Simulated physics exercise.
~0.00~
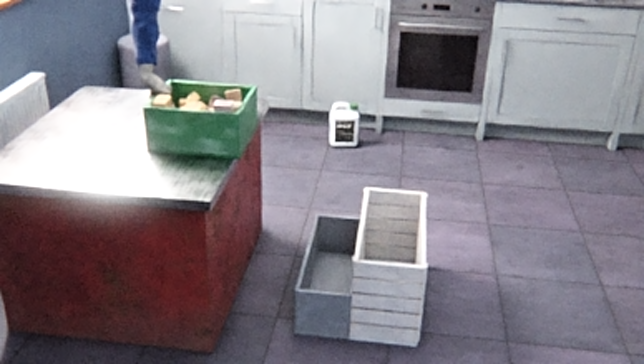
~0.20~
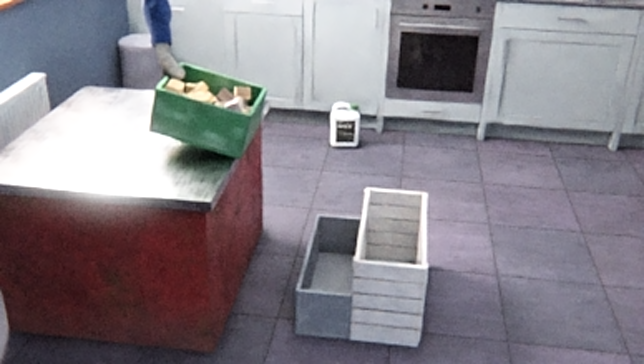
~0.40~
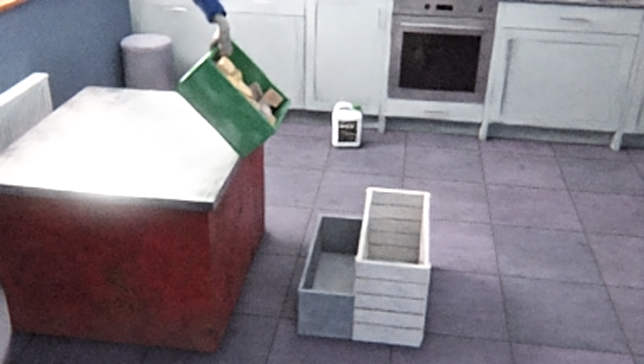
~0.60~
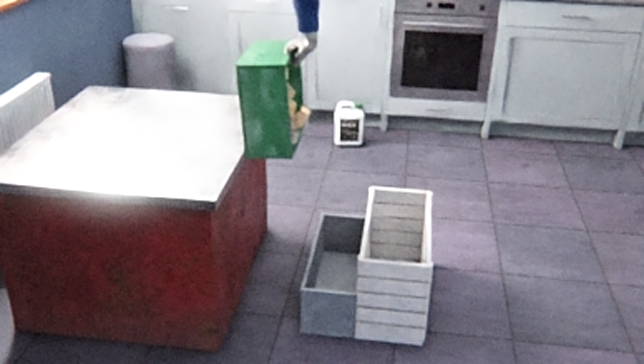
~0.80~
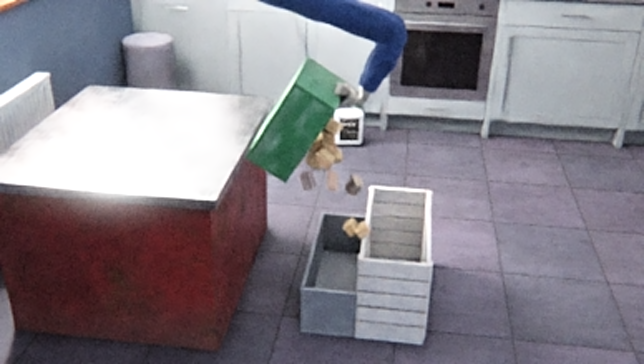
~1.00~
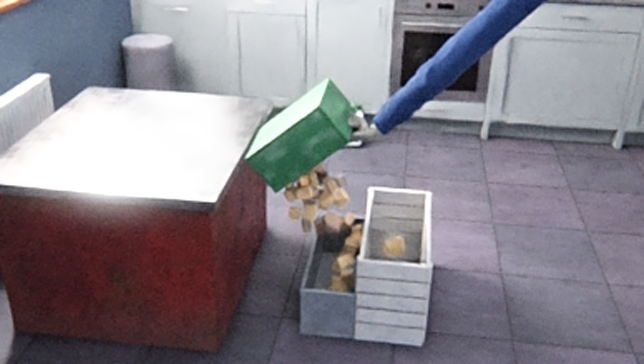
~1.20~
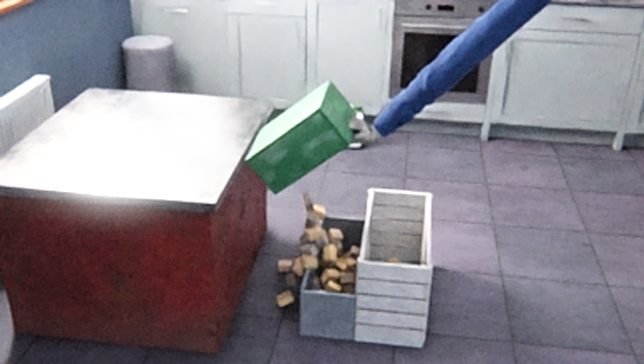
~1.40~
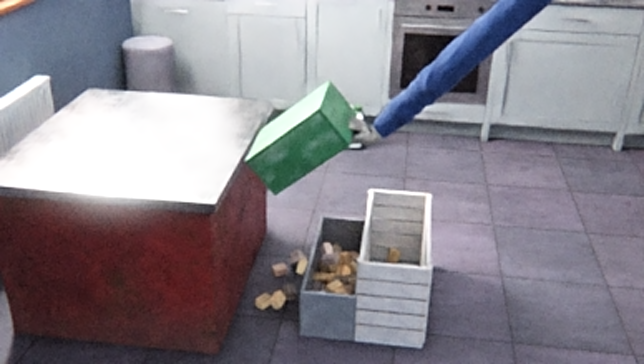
A green crate full of loose timber offcuts sits at the edge of a red bench with a pale top, seen from above in a kitchen with white cupboards, an oven and dark tiles. On the floor to the right stand an empty grey tote and, beyond it, a taller white tub. A blue-sleeved arm tips the crate rightward over the bench's end until it is past upright and the pieces begin to spill. They tumble down in a stream, mostly into the grey tote, while the arm holds the crate tilted. Finally, most lie in the grey tote, with a few in the white tub and several on the floor beside the tote, towards the bench.
